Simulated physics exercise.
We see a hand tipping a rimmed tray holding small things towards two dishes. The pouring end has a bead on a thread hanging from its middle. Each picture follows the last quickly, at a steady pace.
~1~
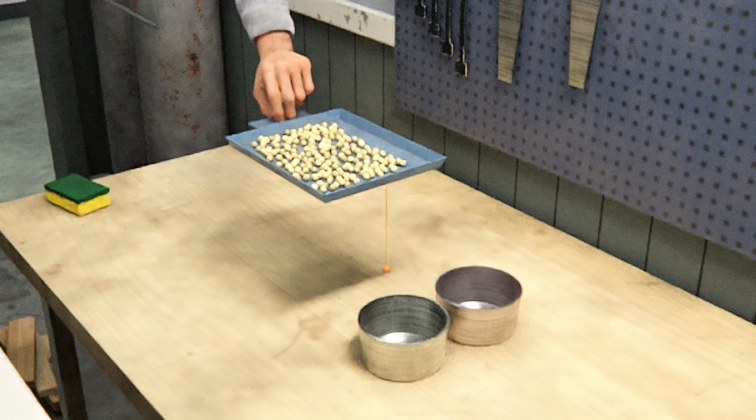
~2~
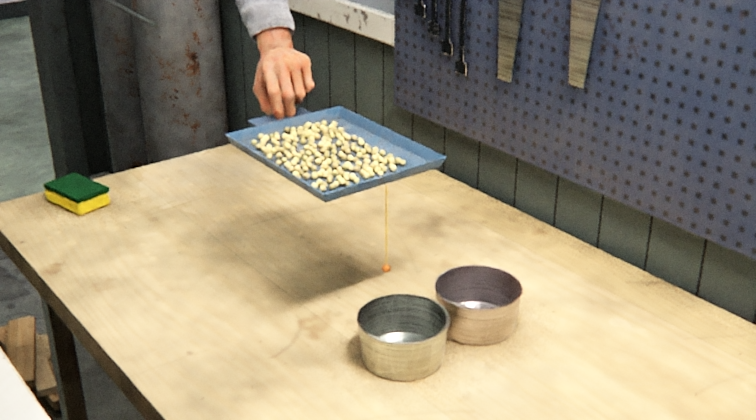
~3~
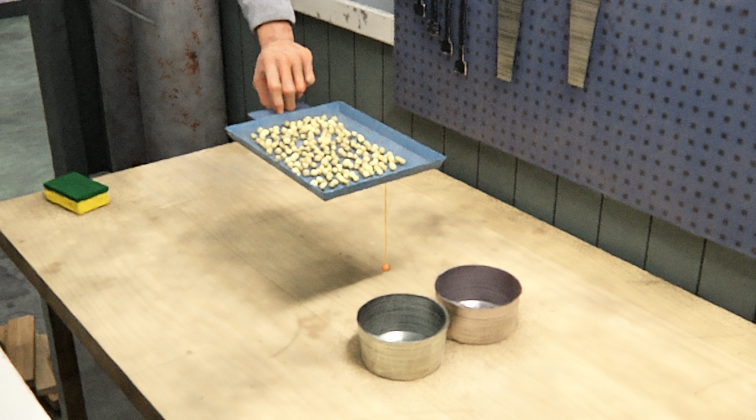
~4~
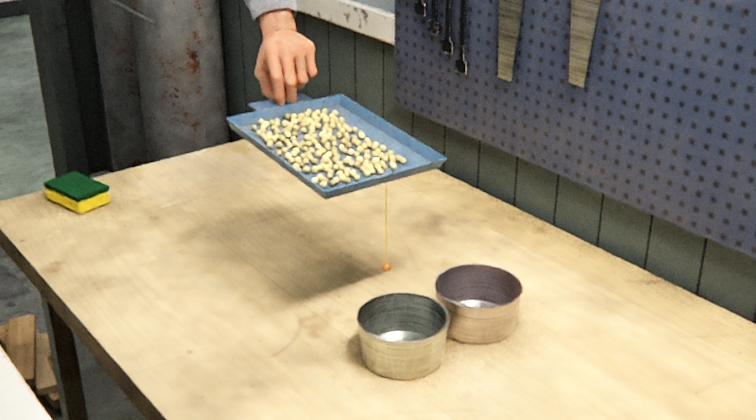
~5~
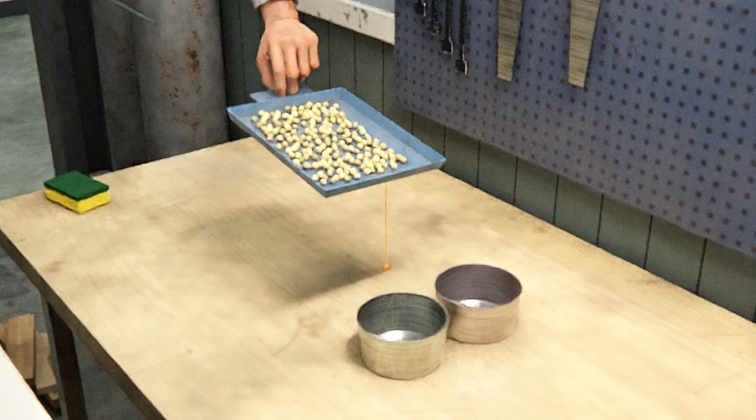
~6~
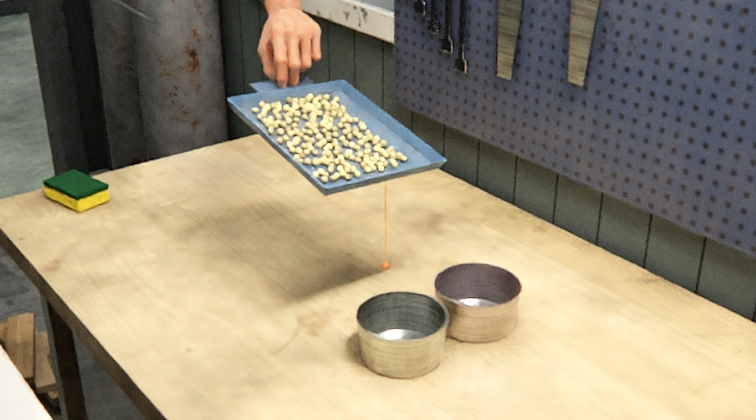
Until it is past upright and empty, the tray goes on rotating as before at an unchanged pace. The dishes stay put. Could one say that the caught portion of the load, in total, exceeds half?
Most likely the spill will be the greater part.
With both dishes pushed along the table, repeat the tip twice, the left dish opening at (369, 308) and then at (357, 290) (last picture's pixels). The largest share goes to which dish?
In turn: The right-hand dish; right.
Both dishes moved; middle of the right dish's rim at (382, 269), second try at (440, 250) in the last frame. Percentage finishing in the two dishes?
It comes to near 0 per cent the first time and near 40 per cent the second time.
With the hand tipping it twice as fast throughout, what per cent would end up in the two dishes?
That comes out at roughly 40 per cent.
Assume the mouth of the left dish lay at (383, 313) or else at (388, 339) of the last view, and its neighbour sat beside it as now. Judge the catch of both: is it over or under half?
With the first shift the pair saves beyond half; with the second, less than a half.
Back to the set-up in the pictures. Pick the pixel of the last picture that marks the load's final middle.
Roughly at pixel (438, 306).
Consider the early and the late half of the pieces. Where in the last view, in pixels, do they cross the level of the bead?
I'd put it at roughly (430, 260), and after that at roughly (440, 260).
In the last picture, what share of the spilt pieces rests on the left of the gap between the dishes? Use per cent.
Around 70 %.
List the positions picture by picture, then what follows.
Corners of the pouring end at (325, 192) and (440, 157), level; middle of the load at (327, 154), soya beans; left dish at (432, 354); right dish at (507, 320); bead on its thread at (387, 269), in the first picture.
Corners of the pouring end at (325, 191) and (440, 157), level; middle of the load at (327, 153), in the second picture.
Corners of the pouring end at (325, 190) and (440, 157), tipped barely, lowest at the right corner; middle of the load at (326, 149), in the third picture.
Corners of the pouring end at (326, 188) and (441, 157), tipped a little, lowest at the right corner; middle of the load at (327, 145), in the fourth picture.
Corners of the pouring end at (327, 187) and (441, 158), tipped a little, lowest at the right corner; middle of the load at (327, 140), in the fifth picture.
Corners of the pouring end at (327, 185) and (441, 159), tipped a little, lowest at the right corner; middle of the load at (328, 135); left dish at (431, 351); right dish at (506, 317), in the sixth picture.
Soon, tray tipped steeply; nearly all on the tray; a stray few in the right dish; a stray few outside both; a stray few in the air.
A while on, tray tipped right over; a small part on the tray; a small part in the left dish; about a quarter in the right dish; about a third outside both; about a quarter in the air.
Towards the end, tray tipped past a quarter turn; a small part in the left dish; about a quarter in the right dish; about two thirds outside both.
Finally, tray tipped past a quarter turn; a small part in the left dish; about a quarter in the right dish; about two thirds outside both.
